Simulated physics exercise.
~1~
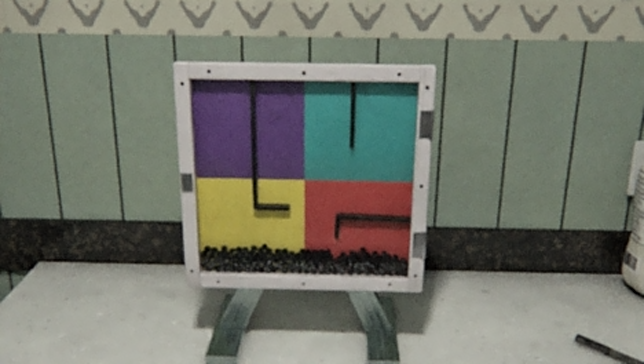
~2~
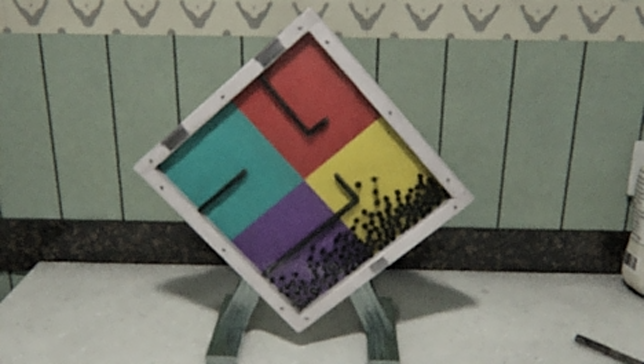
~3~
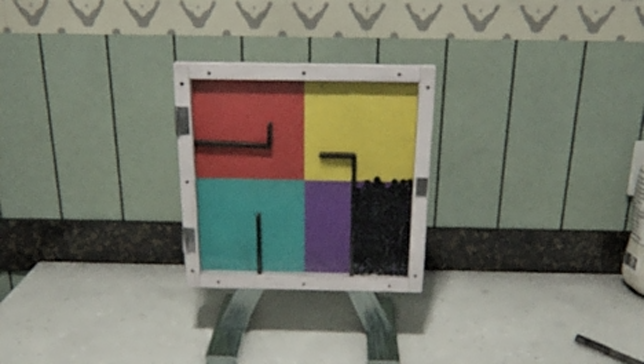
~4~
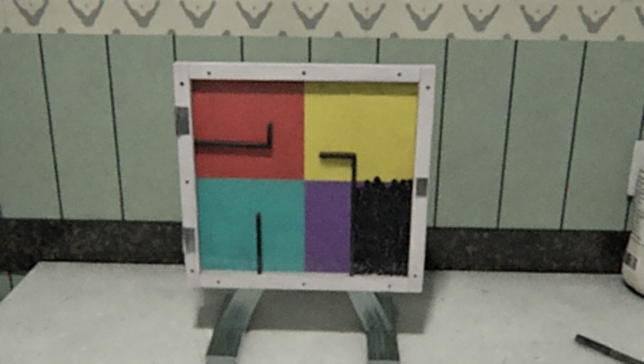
A square framed box with four coloured quarters turned until it was upside down, its small black beads sliding from along the bottom toward the right, and they ended heaped in the lower right corner, nearly all in the purple quarter.
